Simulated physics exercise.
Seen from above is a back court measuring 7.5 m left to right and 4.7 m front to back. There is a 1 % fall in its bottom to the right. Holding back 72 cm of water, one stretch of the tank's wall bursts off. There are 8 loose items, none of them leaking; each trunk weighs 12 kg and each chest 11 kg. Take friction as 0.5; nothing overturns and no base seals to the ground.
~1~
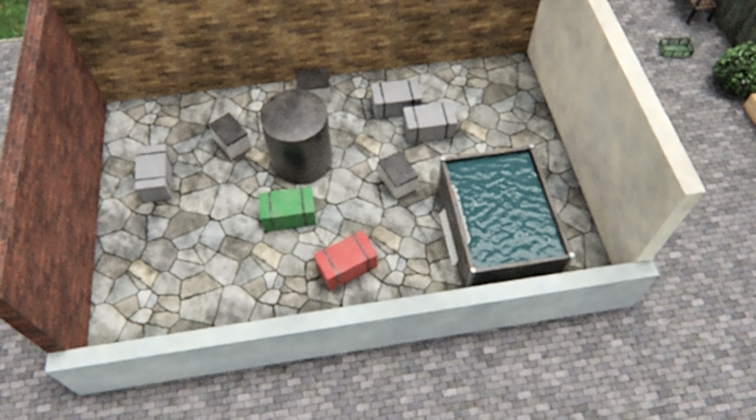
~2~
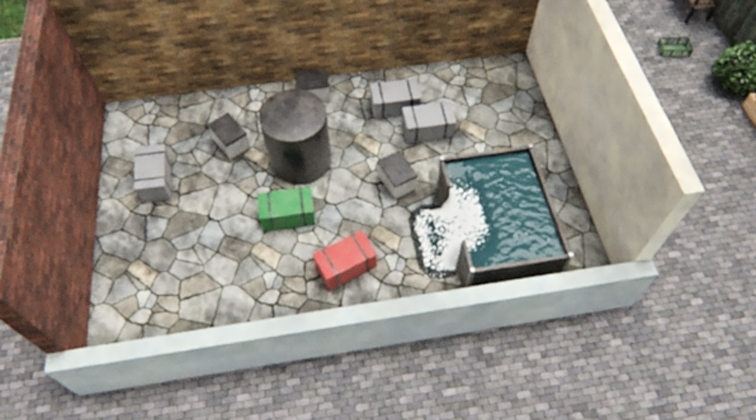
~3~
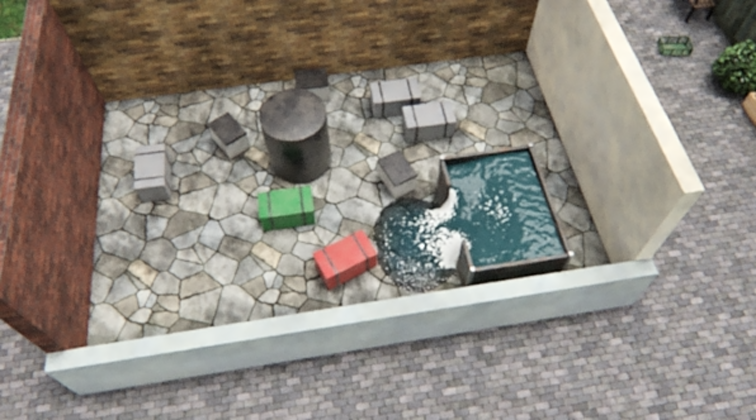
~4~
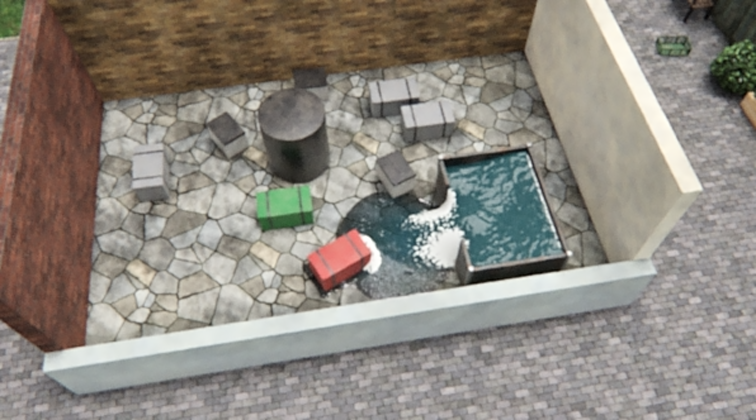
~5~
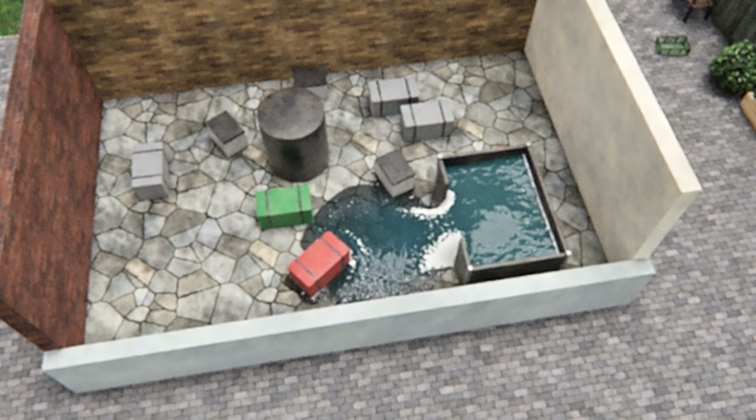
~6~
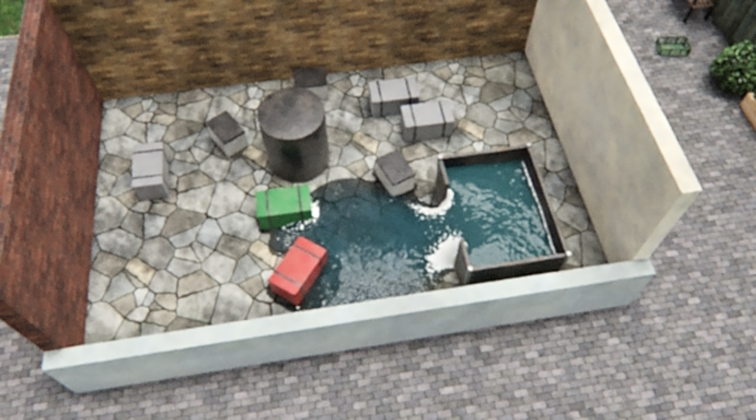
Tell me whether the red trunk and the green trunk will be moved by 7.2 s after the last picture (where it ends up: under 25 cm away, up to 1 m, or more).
In the end the red trunk is likely to be swept off; the green trunk is likely to be swept off.
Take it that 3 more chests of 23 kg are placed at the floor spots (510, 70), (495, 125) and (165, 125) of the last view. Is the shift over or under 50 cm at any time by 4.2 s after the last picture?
The first one ends up inside that, the second inside that, the third inside that.
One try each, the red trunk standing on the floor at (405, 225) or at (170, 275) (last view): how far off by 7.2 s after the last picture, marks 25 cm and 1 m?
Taken in turn, it is carried a long way and then is carried a long way.
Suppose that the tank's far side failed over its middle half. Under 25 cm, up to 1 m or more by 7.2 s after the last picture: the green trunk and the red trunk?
Outcome - green trunk: No real movement, red trunk: No real movement.
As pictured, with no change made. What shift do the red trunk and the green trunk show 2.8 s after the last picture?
About 350 and 250 cm by then.
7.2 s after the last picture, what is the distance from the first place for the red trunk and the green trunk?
About 300 and 200 cm.
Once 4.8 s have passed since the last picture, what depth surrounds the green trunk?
I'd put it at about 7 cm.
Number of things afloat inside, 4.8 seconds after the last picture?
Answer: 3.
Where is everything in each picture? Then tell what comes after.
The first picture shows the red trunk at (345, 254), on the bottom; the green trunk at (286, 202) rests on the ground; water covers 2.4 m2; 0 of 8 have shifted.
The second picture shows the red trunk at (345, 254) rests on the ground; the green trunk at (285, 203) rests on the ground; water covers 2.9 m2; 0 of 8 have shifted.
The third picture shows the red trunk at (345, 254), on the bottom; the green trunk at (285, 202) rests on the ground; 3.8 m2 under water; 0 of 8 have shifted.
The fourth picture shows the red trunk at (339, 254) rests on the ground, 6 cm from its start; the green trunk at (284, 201), on the bottom; water covers 4.6 m2; 1 of 8 have shifted.
The fifth picture shows the red trunk at (319, 258) rests on the ground, 34 cm from its start; the green trunk at (283, 200) rests on the ground; water covers 5.7 m2; 1 of 8 have shifted.
The sixth picture shows the red trunk at (297, 265), on the bottom, 66 cm from its start; the green trunk at (283, 201), on the bottom; water covers 6.9 m2; 1 of 8 have shifted.
Then, 0.9 s after the last picture the red trunk is near (154, 297), 2.6 m from its start, aground; the green trunk is near (229, 180), 0.9 m from its start, afloat; 1 afloat.
Then, 2.8 s after the last picture the red trunk is near (91, 312), 3.4 m from its start, afloat; the green trunk is near (157, 117), 2.7 m from its start, aground; 2 afloat.
Then, 4.8 s after the last picture the red trunk is near (100, 302), 3.3 m from its start, afloat; the green trunk is near (259, 84), 2.3 m from its start, afloat; 3 afloat.
Then, 7.2 s after the last picture the red trunk is near (112, 274), 3.2 m from its start, afloat; the green trunk is near (389, 130), 2.1 m from its start, afloat; 4 afloat.
